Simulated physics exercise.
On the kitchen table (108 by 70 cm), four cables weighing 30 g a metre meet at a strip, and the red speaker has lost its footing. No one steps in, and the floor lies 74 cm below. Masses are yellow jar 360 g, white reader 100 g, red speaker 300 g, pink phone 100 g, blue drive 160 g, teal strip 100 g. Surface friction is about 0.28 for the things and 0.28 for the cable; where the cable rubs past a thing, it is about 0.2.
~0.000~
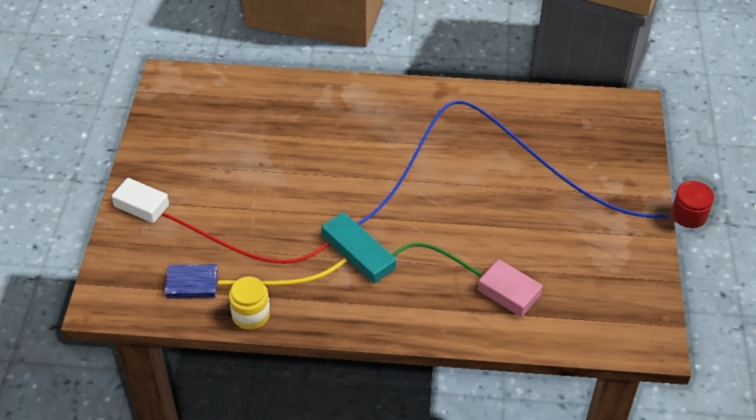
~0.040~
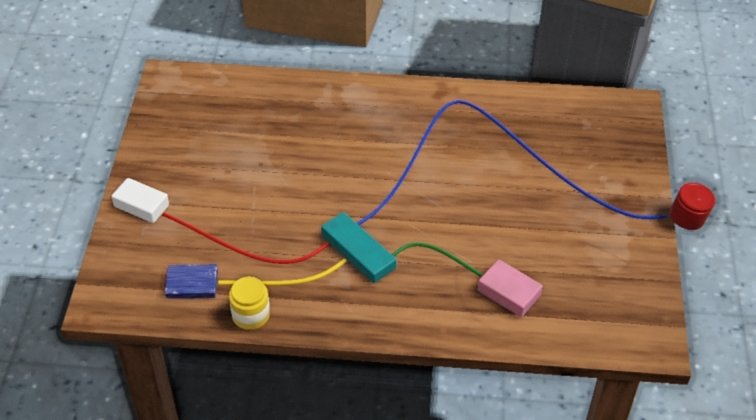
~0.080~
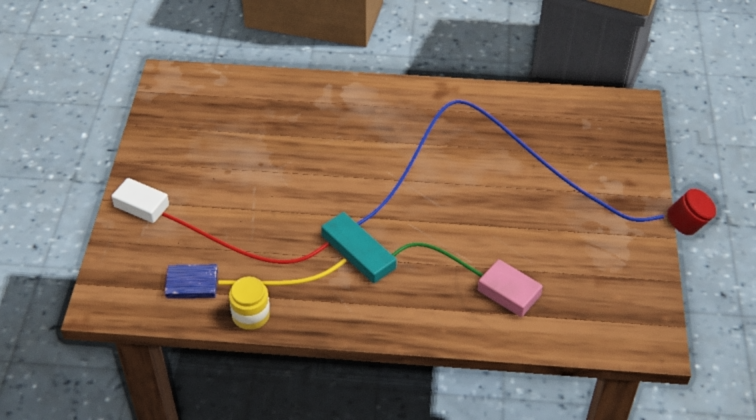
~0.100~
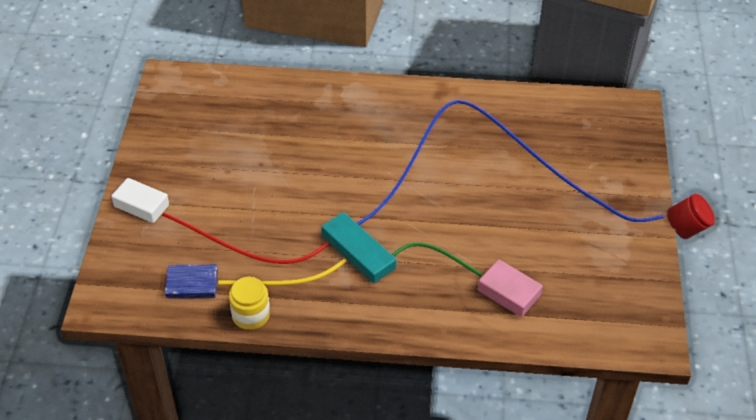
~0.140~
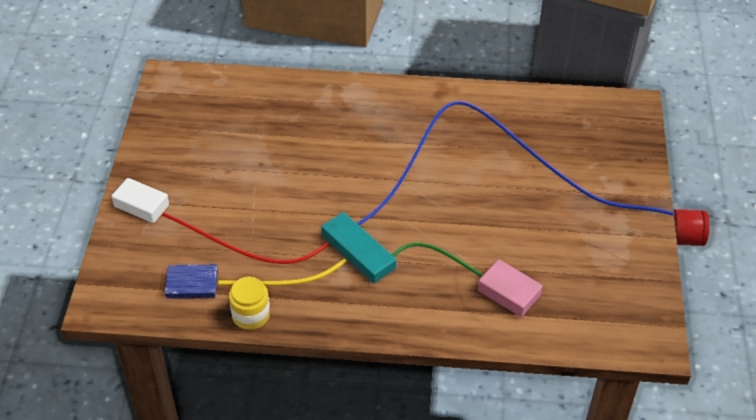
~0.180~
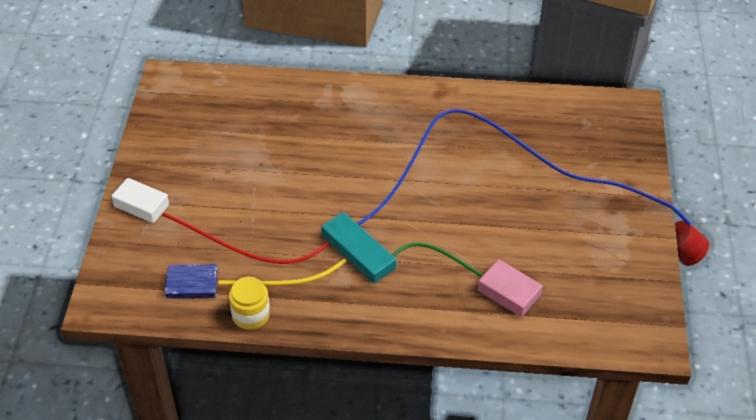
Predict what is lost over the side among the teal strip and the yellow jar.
The teal strip stays on, the yellow jar remains up there.
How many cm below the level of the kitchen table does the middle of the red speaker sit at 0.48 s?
About 45 cm.
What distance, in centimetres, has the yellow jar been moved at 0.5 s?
Shift: Approx. 0 cm.
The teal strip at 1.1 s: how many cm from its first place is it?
About 42 cm.
By 0.5 s, the strip's end of the blue cable at (443, 253); teal strip 10 cm off its start, white reader 19 cm off its start, blue drive 11 cm off its start.
By 0.8 s, the strip's end of the blue cable at (557, 253); teal strip 30 cm off its start, white reader 52 cm off its start, blue drive 38 cm off its start.
By 1.1 s, the strip's end of the blue cable at (614, 236); teal strip 41 cm off its start at (585, 230), white reader 58 cm off its start at (447, 202), blue drive 42 cm off its start at (422, 238).
By 1.4 s, the strip's end of the blue cable at (614, 236); teal strip 41 cm off its start, white reader 58 cm off its start, blue drive 42 cm off its start.
By 2.6 s, the strip's end of the blue cable at (614, 236); teal strip 41 cm off its start at (585, 230), yellow jar 0 cm off its start at (248, 290), white reader 58 cm off its start at (447, 202), blue drive 42 cm off its start at (422, 238).
